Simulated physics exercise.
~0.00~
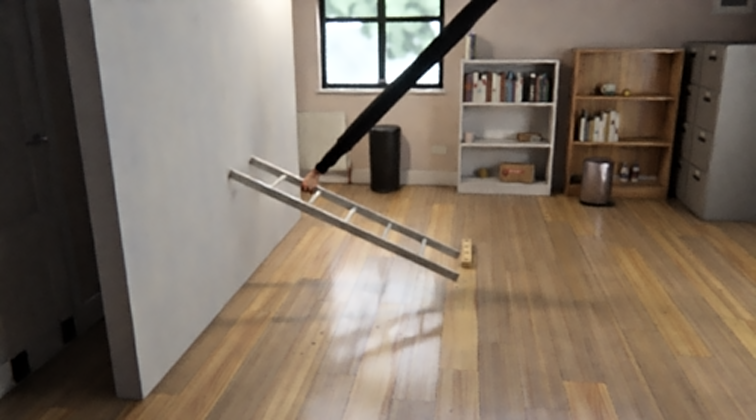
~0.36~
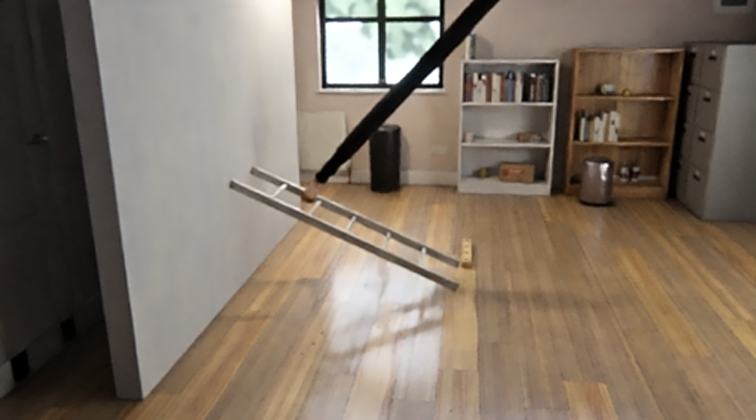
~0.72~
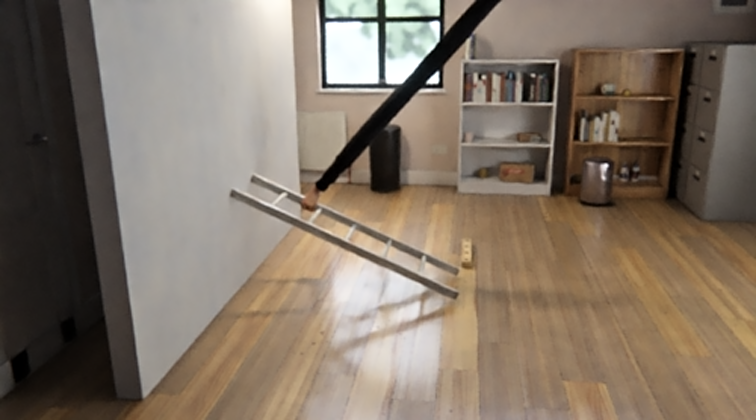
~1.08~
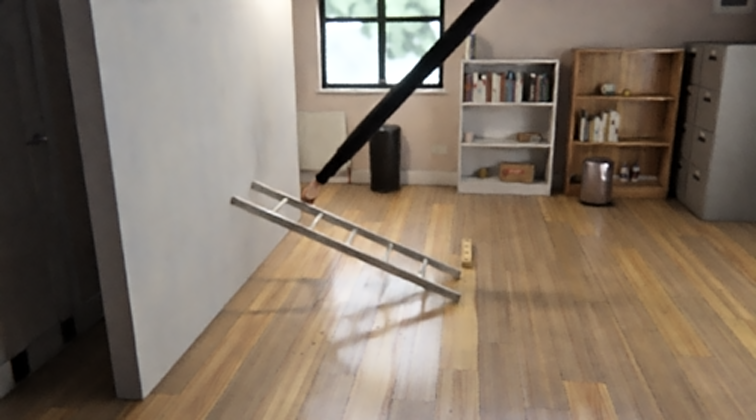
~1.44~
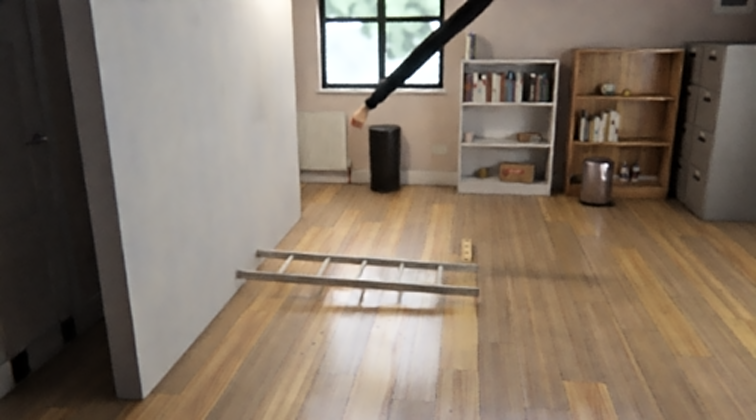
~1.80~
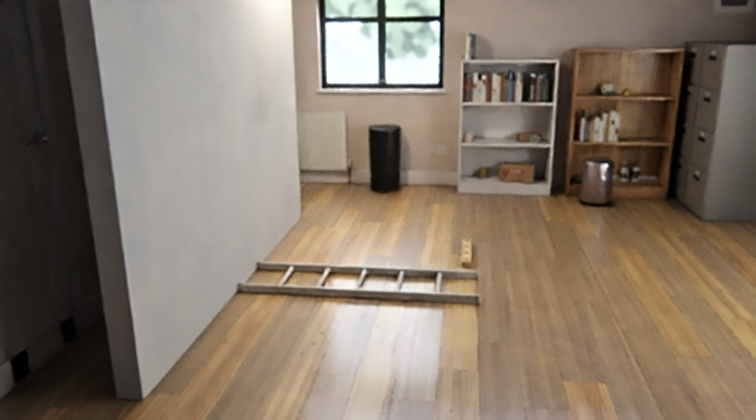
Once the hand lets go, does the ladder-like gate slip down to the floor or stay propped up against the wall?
It slips down and falls. It ends up lying flat on the wooden floor beside the wall.
White ladder-like gate tilting against a wall as a hand lowers and releases it, then dropping flat on the wooden floor.
